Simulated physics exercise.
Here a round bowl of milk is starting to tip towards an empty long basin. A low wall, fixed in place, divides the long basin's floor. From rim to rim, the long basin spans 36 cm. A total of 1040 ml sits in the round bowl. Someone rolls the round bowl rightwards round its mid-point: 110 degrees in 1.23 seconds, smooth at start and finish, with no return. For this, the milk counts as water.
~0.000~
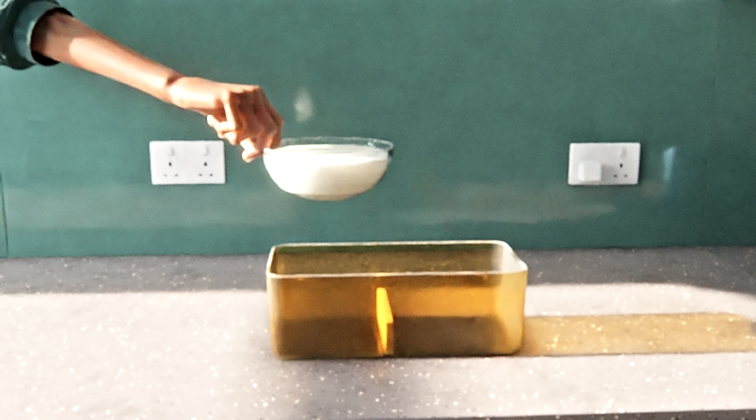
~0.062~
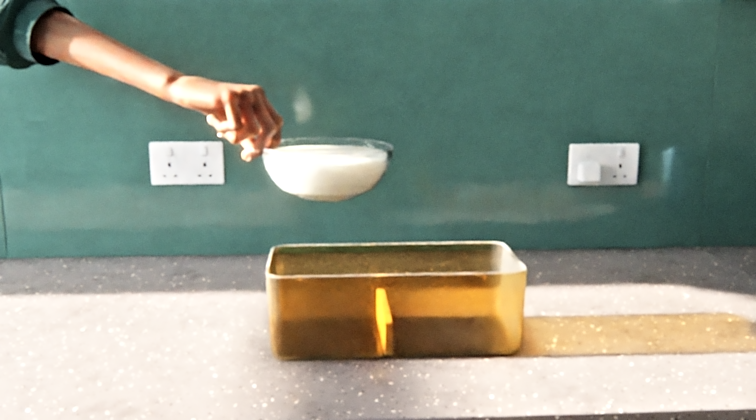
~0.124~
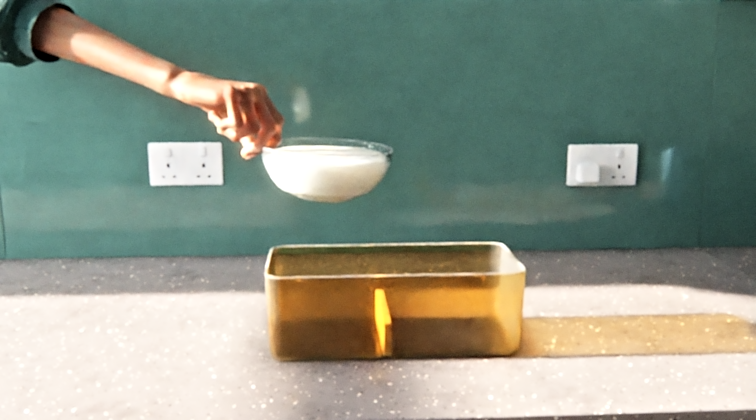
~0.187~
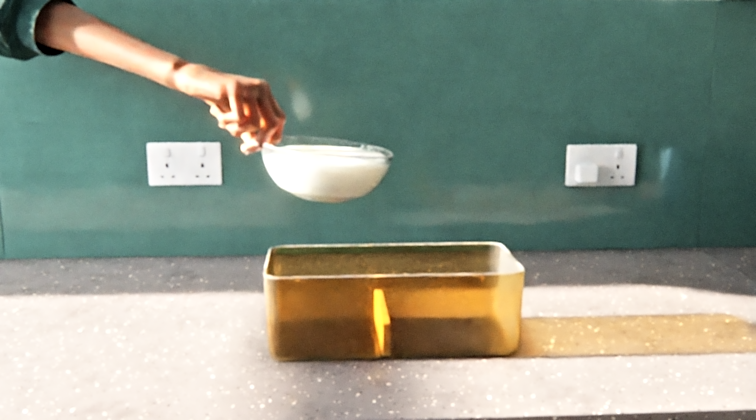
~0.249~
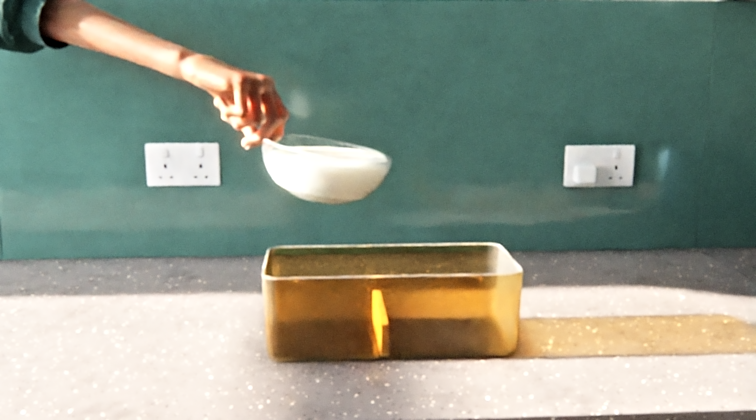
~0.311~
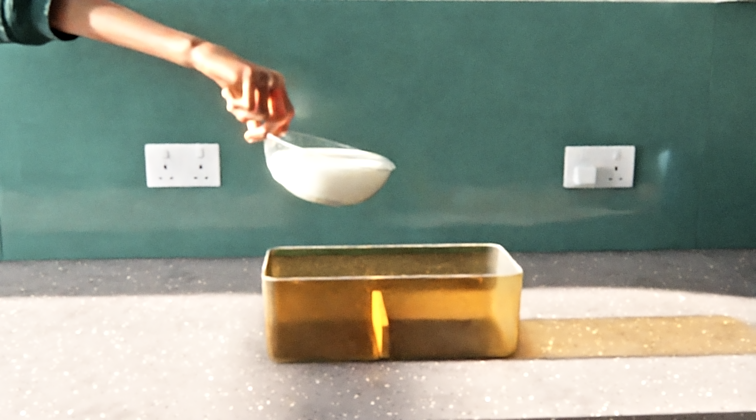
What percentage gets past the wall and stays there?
About 88 per cent.
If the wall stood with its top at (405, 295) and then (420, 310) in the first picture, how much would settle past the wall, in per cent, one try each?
Respectively 80 and 60 %.
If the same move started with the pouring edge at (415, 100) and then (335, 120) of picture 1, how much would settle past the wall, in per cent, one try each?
First 90, then 55 per cent.
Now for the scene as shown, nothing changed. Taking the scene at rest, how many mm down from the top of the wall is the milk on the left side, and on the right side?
Roughly 42 mm on the left side and roughly 16 mm on the right.
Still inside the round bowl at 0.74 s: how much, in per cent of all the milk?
22 %.
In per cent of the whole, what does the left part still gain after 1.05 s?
Close to 1% of the whole.
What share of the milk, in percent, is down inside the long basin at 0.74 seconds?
I reckon close to 46 percent of it.
After 0.74 s the tilt is 72° and 22 per cent is still to pour, 0 is left of the wall and 47 right of it.
After 1.05 s the tilt is 104° and 0 per cent is still to pour, 10 is left of the wall and 88 right of it.
After 1.38 s the tilt is 110° and 0 per cent is still to pour, 11 is left of the wall and 88 right of it.
After 1.73 s the tilt is 110° and 0 per cent is still to pour, 11 is left of the wall and 88 right of it.
In the end 11 per cent lies left of the wall, 88 right of it and 1 outside.
